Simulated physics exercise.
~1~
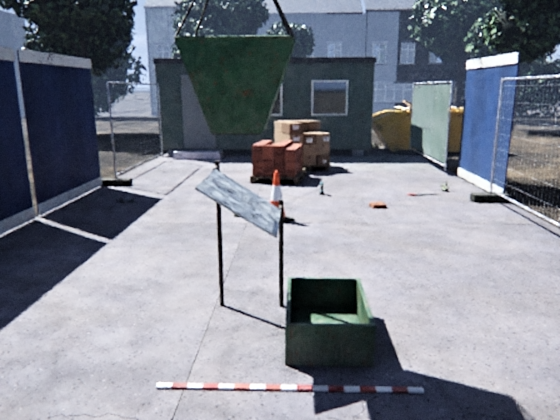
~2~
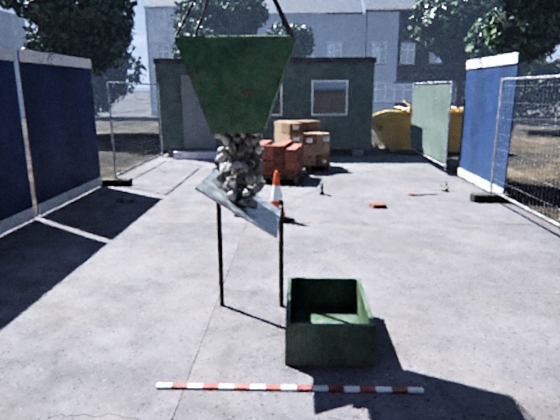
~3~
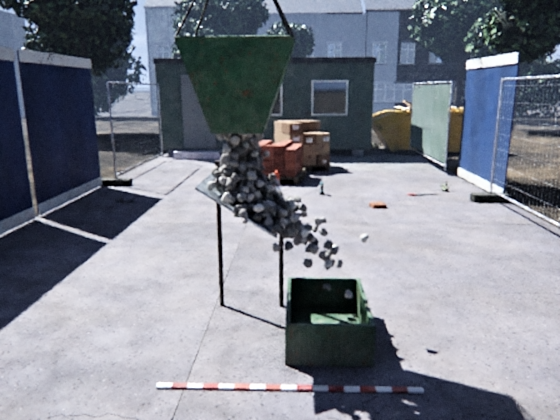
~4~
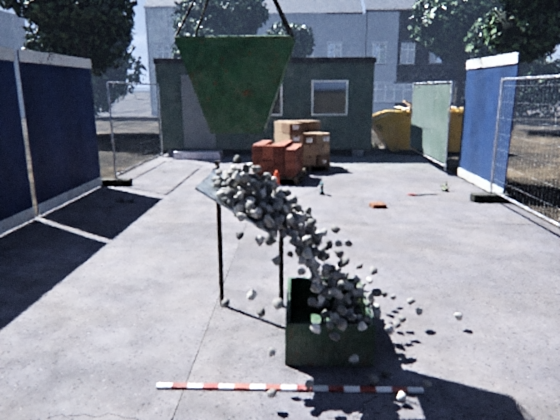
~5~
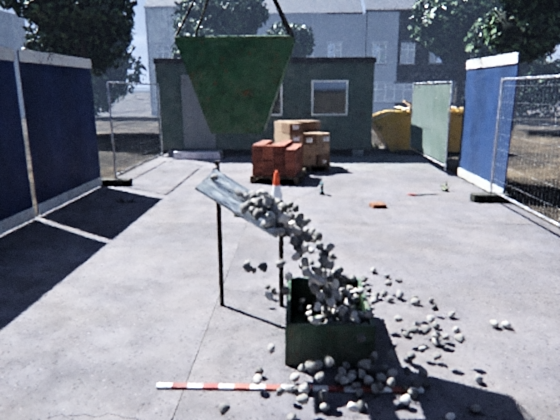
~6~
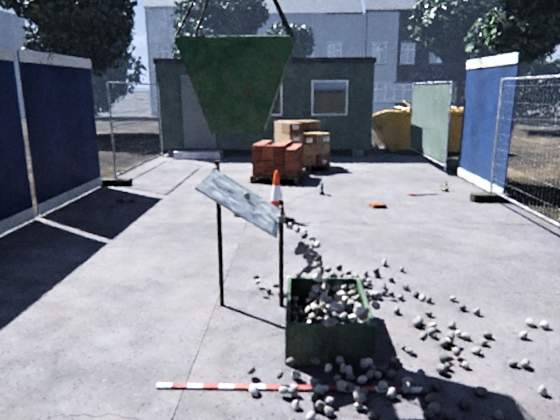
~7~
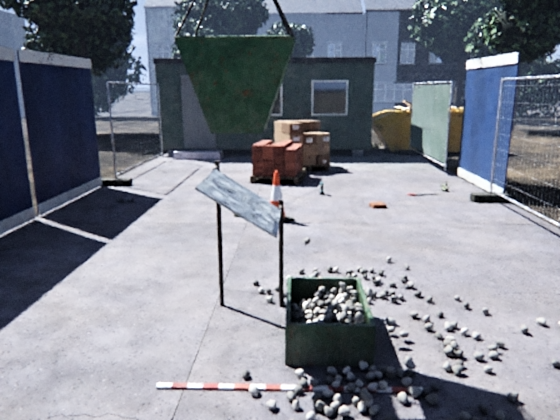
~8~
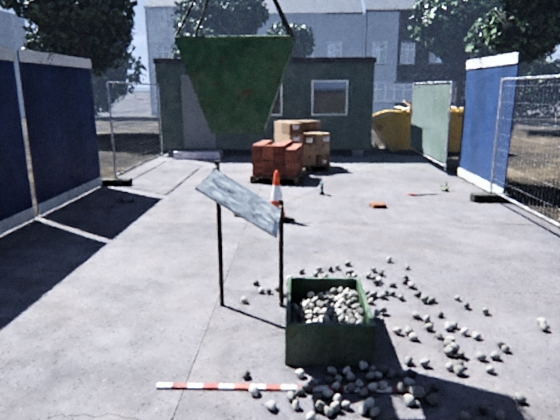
A sunlit concrete yard between blue hoardings and wire fences is seen from a fixed, slightly raised viewpoint, with a low building and stacked boxes behind. A green skip hangs at upper left above a tilted grey plate on thin legs, with an open green bin to its lower right and a red and white striped bar in front. Grey stones pour from the skip onto the plate, slide down rightward and tumble into the bin. Many scatter across the ground. The plate empties, leaving most stones heaped in the bin and others strewn before and right of it.
